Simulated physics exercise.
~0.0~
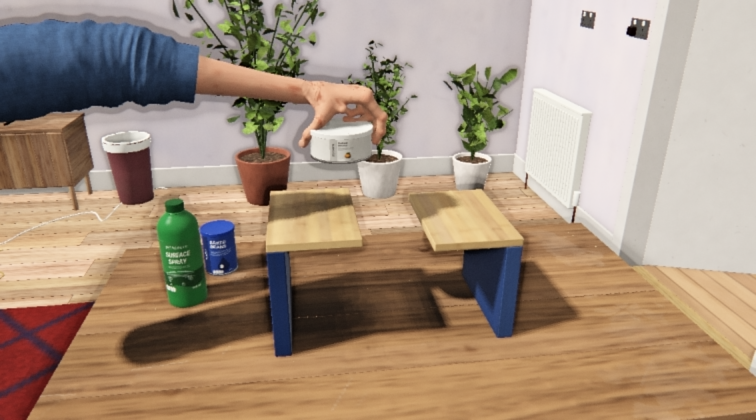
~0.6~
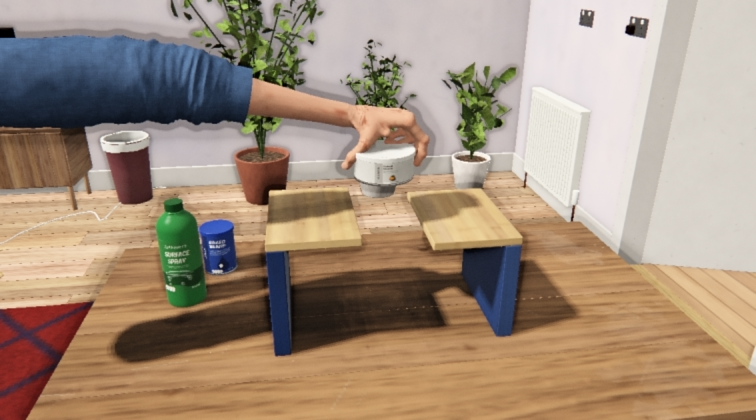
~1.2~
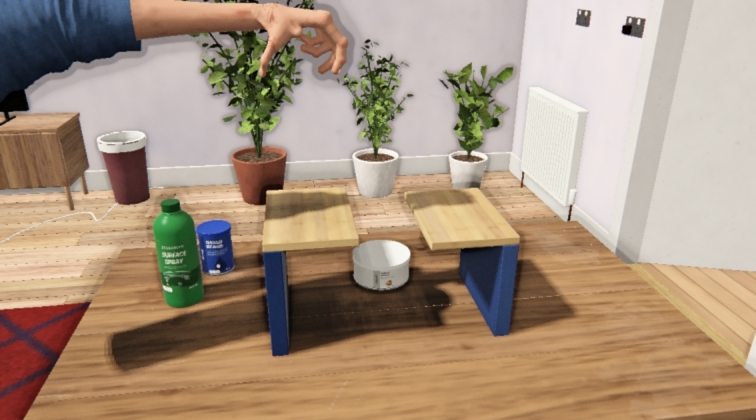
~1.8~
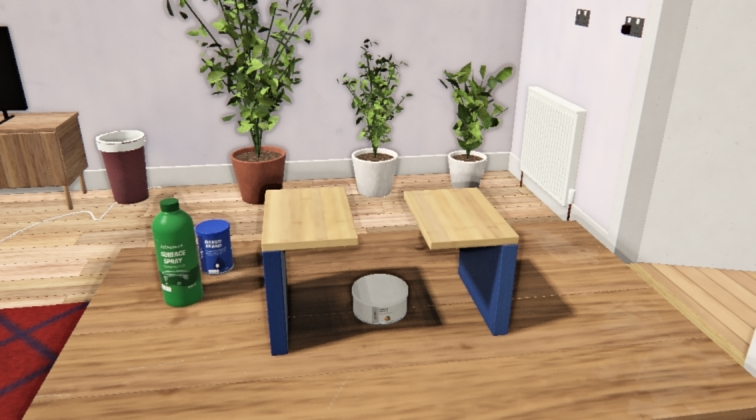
A hand in a blue sleeve reaches in from the left, holding a small white tub above a wooden table in a living room, seen from slightly above by a gently swaying camera. Two supports with pale wooden tops and blue legs stand a little apart, with a green bottle and a blue tin to their left and potted plants behind. The hand carries the tub right and down over the gap, then lets go and draws back. The tub drops between the tops, uncaught, and ends on the table between the supports, while the bottle and tin stay put.
